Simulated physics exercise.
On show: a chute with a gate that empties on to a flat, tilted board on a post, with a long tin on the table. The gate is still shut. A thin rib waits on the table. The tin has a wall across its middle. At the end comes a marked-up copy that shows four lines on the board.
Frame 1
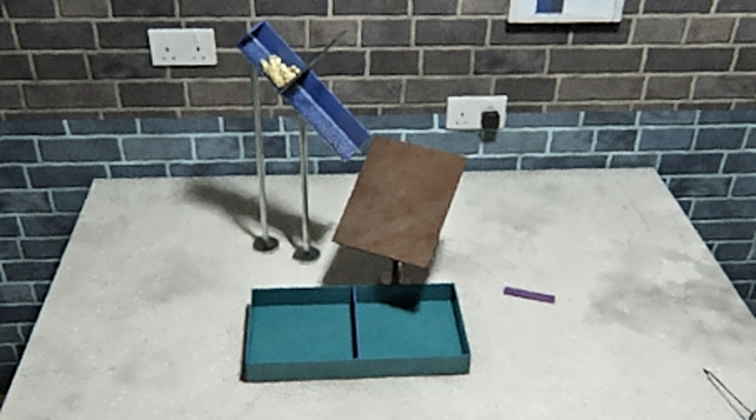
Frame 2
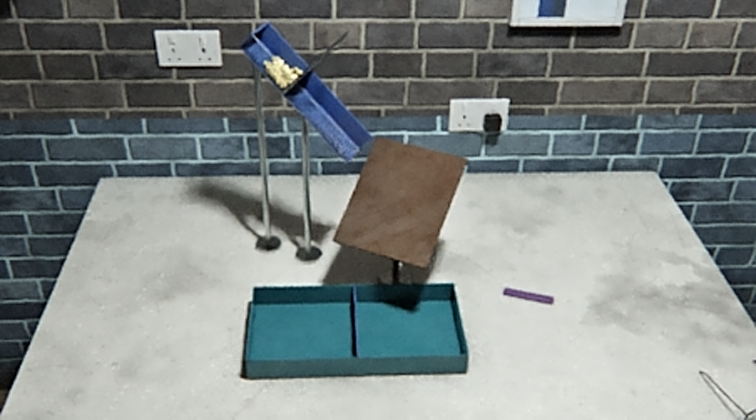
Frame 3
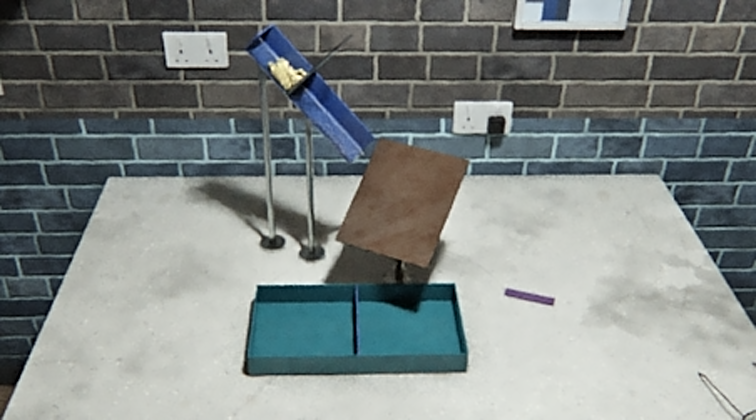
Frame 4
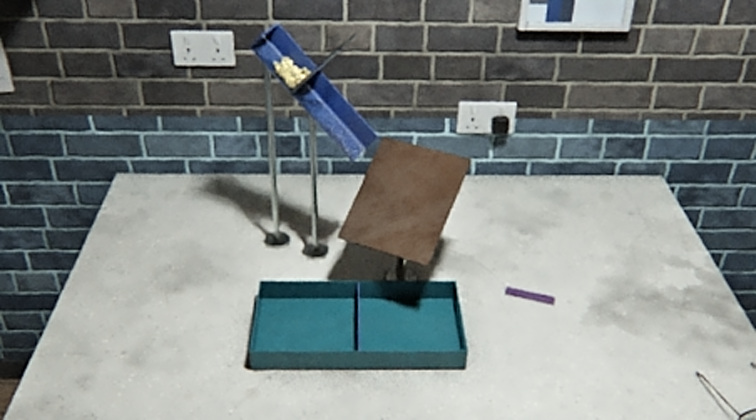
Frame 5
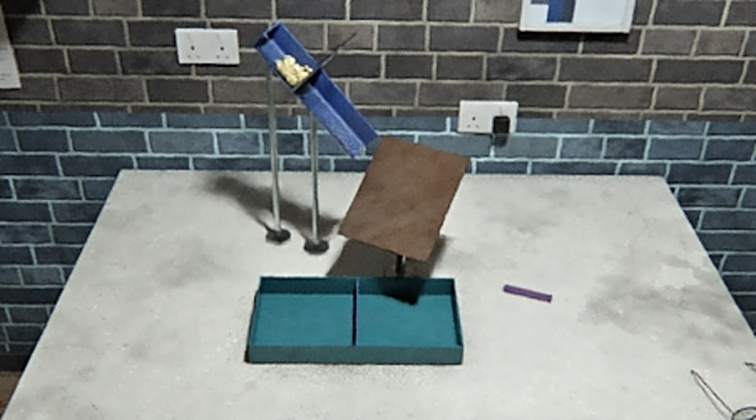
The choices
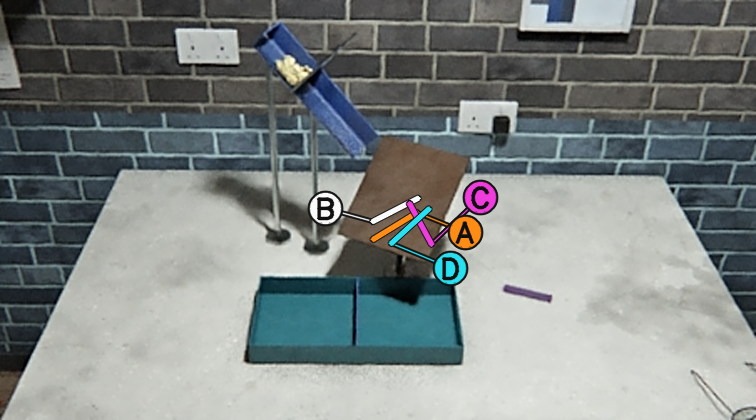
The footage shows a blue chute on two thin posts holding pale beans behind its gate, above a tilted brown board and a divided teal tin, with a purple strip lying to the right; only the view shifts slightly.
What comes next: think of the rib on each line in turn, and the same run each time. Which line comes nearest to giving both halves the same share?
Go for D.
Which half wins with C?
The right half.
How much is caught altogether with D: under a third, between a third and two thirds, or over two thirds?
It is over two thirds.
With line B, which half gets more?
More lands on the left.
On the marked copy, line A from (416, 212) to (373, 239); line B from (418, 198) to (372, 221); line C from (409, 203) to (431, 243); line D from (428, 208) to (391, 243).
Choosing A, of what is caught, the larger part in the left half, about a tenth in the right.
Choosing B, of what is caught, the larger part in the left half, about a tenth in the right.
Choosing C, of what is caught, about a tenth in the left half, the larger part in the right.
Choosing D, of what is caught, roughly half in the left half, roughly half in the right.
